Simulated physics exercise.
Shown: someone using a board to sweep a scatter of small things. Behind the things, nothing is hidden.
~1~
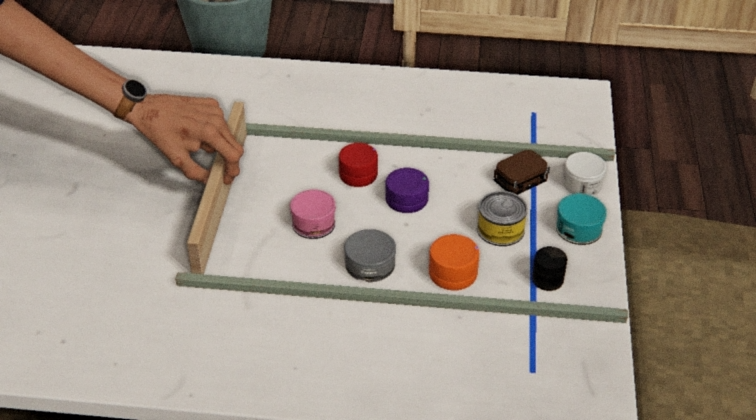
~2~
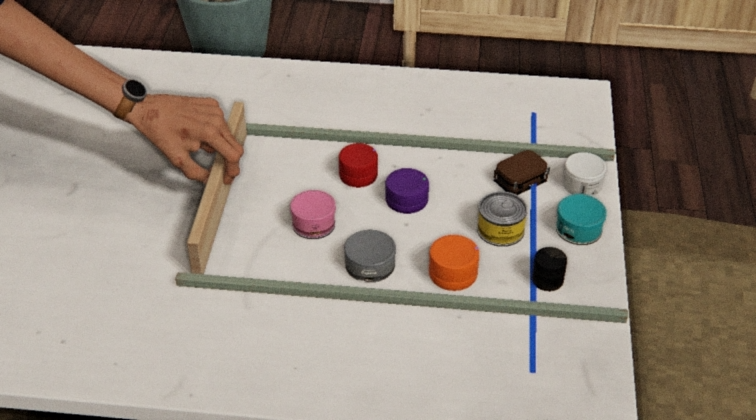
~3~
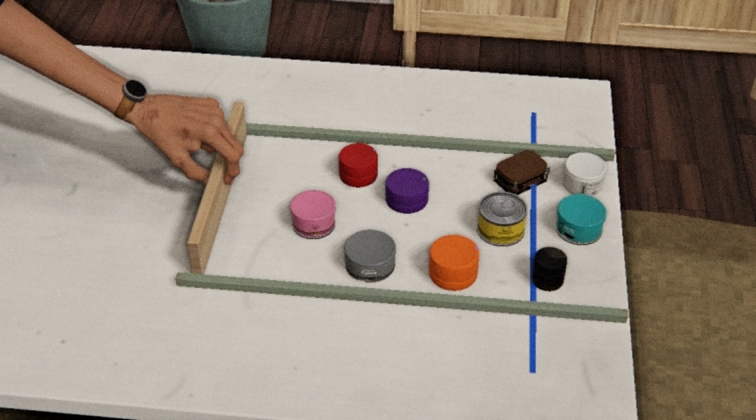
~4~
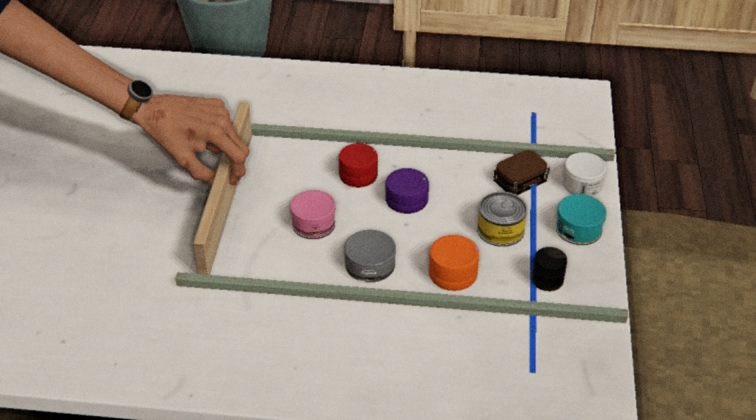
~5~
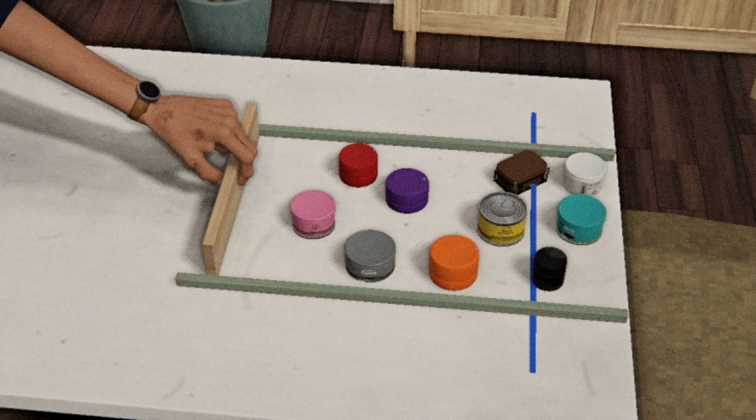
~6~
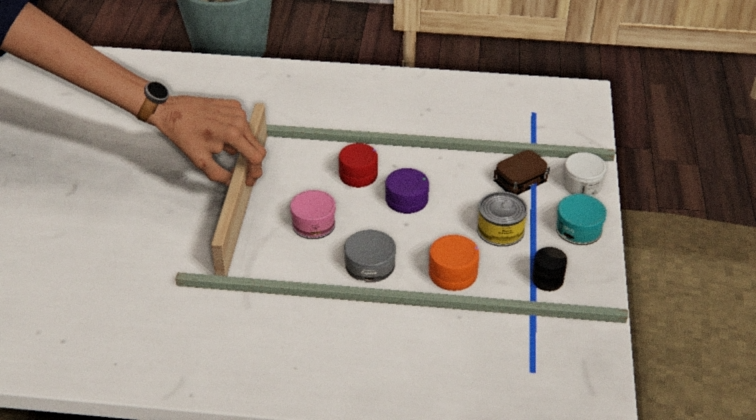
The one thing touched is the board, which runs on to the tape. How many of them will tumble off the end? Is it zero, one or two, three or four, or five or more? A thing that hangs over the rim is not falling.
It will be three or four.
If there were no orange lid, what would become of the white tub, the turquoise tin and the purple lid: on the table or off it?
In that case the white tub goes off the edge, the turquoise tin goes off the edge, the purple lid stays where it is.
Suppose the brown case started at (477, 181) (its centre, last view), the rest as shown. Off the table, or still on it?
From that start, the object then is safe.
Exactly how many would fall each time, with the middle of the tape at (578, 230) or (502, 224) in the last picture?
Down on the floor: 6 and 0.
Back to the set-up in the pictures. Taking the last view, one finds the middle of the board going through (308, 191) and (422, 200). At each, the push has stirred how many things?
1 and 5.
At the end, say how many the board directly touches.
4 in contact.
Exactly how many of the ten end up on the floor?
In all, 3 of them.
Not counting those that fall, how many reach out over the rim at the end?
The figure is 2.
Early on, none off yet; white tub at rest near (584, 175); turquoise tin at rest near (581, 220); black lid at rest near (549, 269).
Finally, the number that fall off is three or four; lost, black lid, turquoise tin and white tub.
